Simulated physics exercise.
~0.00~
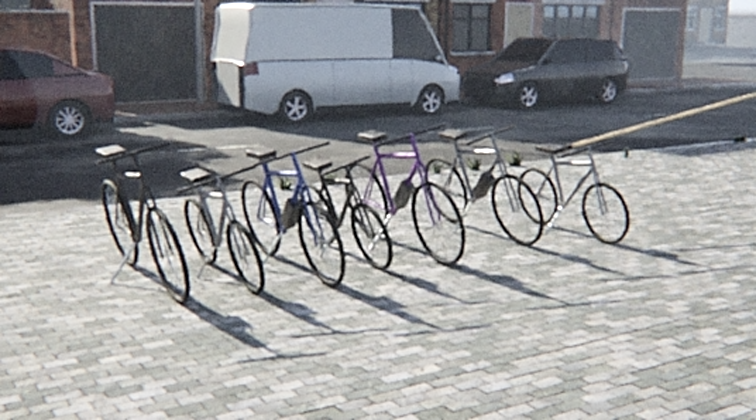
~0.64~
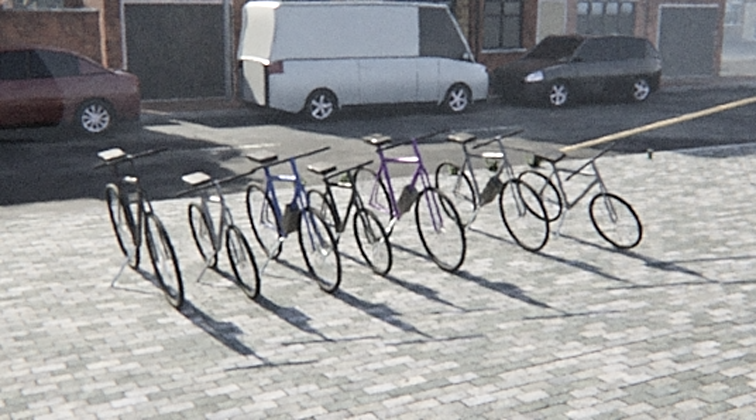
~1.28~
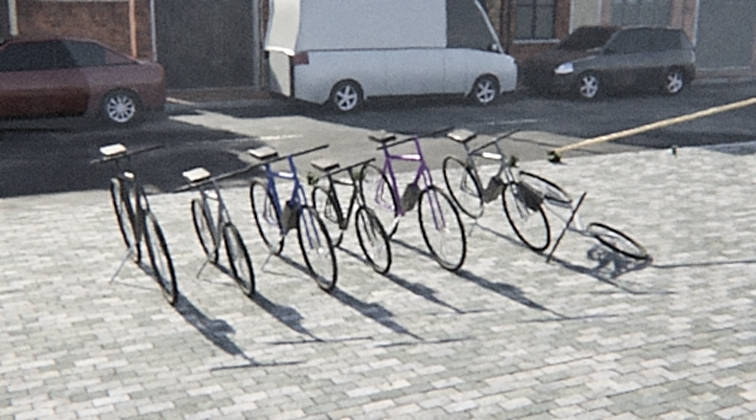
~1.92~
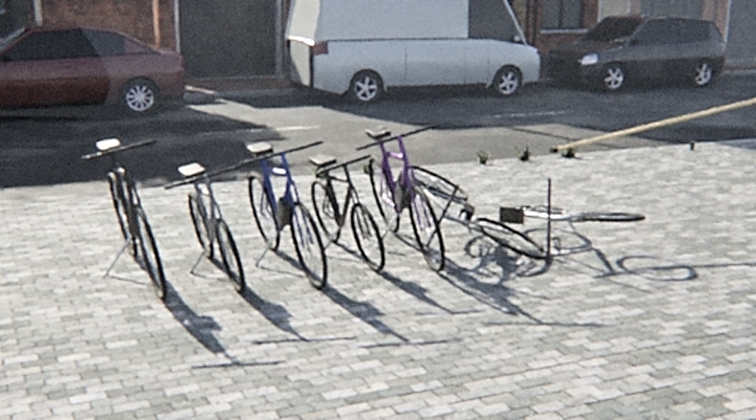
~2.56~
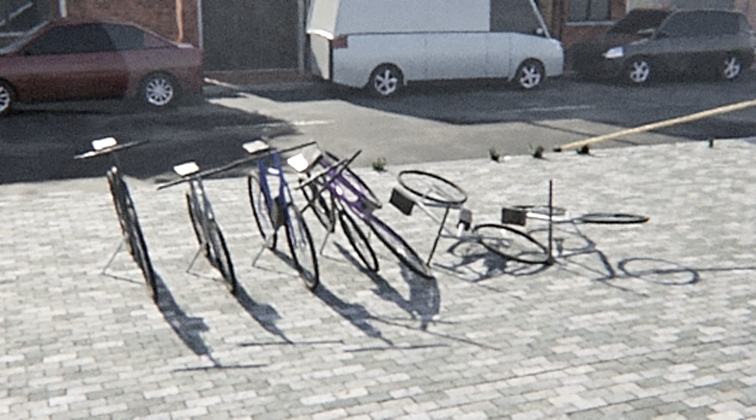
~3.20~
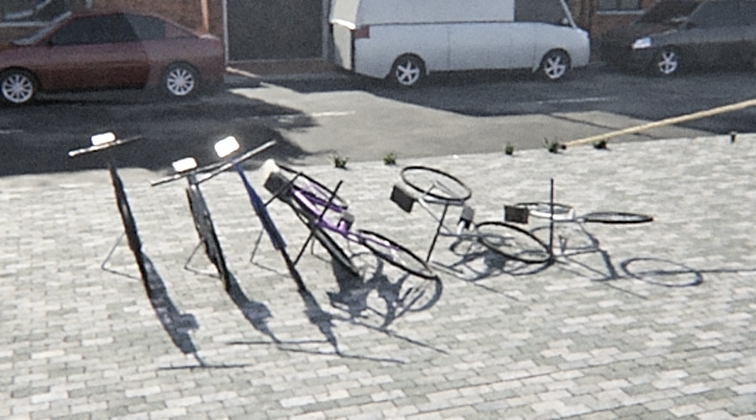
Seven bicycles stand in a row on sunlit pale paving, seen from slightly above, with a blue one left of the middle and a purple one further right. Behind them, a dark red car, a white van and a dark car are parked before brick buildings. A long pale pole reaches in from the right, and the rightmost bicycle tips and falls flat. The toppling spreads leftward as the next bicycle drops, then the purple one and its dark neighbour slump together. Finally the blue bicycle leans over, while the two leftmost remain standing.
